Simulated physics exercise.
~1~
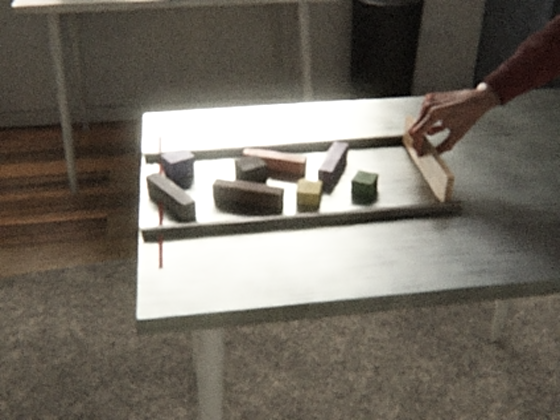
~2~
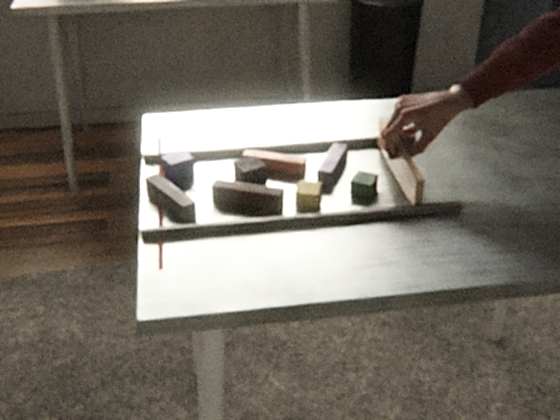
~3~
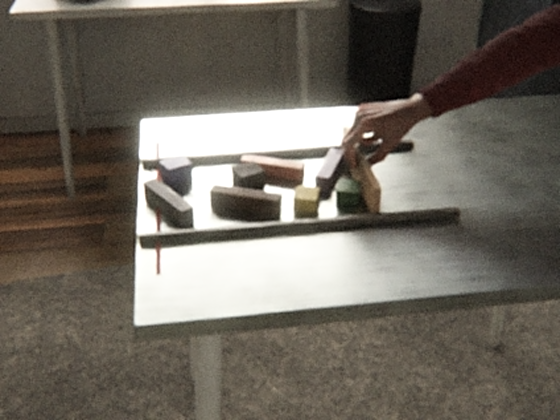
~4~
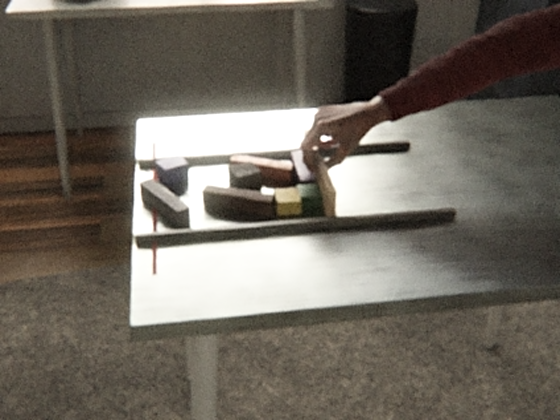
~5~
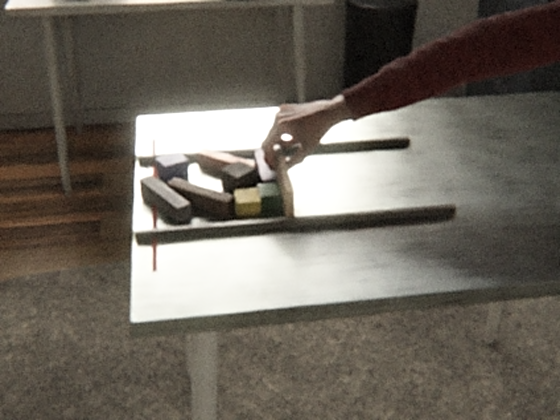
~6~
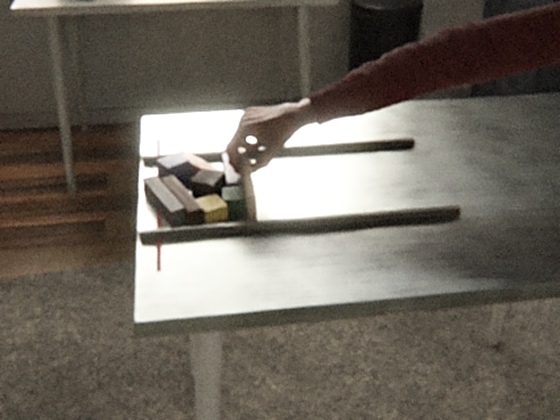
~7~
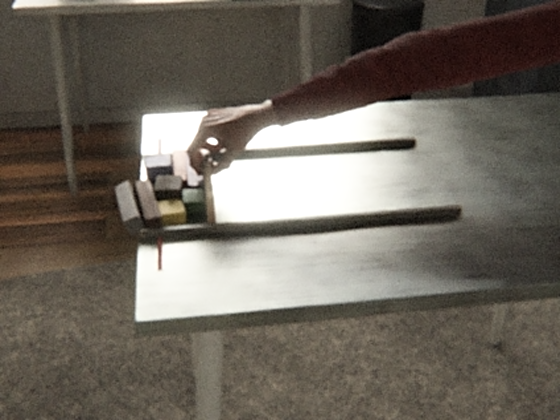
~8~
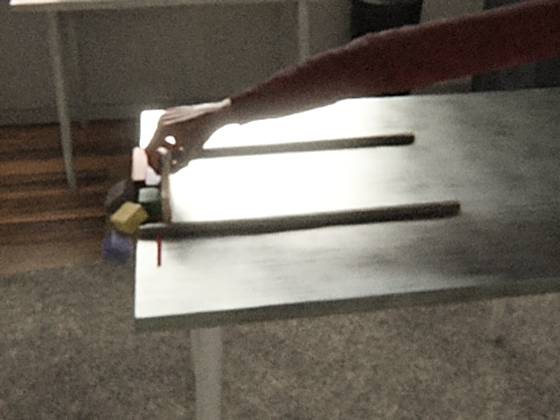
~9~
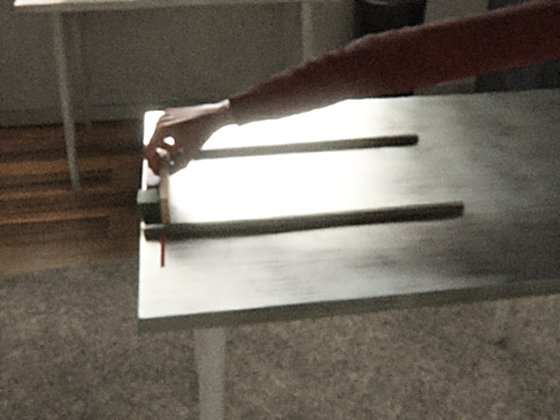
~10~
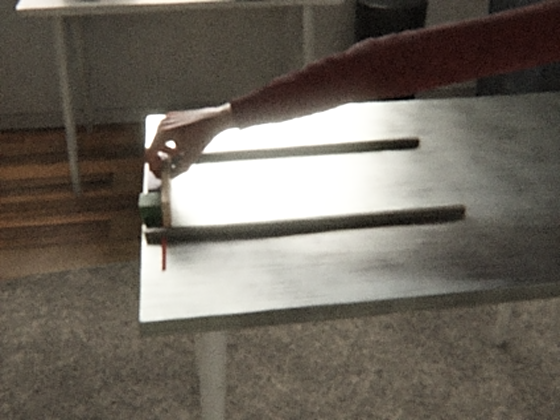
Hand sweeping coloured blocks and sticks leftward with a board, most dropping off the table's end, a green block remaining at the edge.
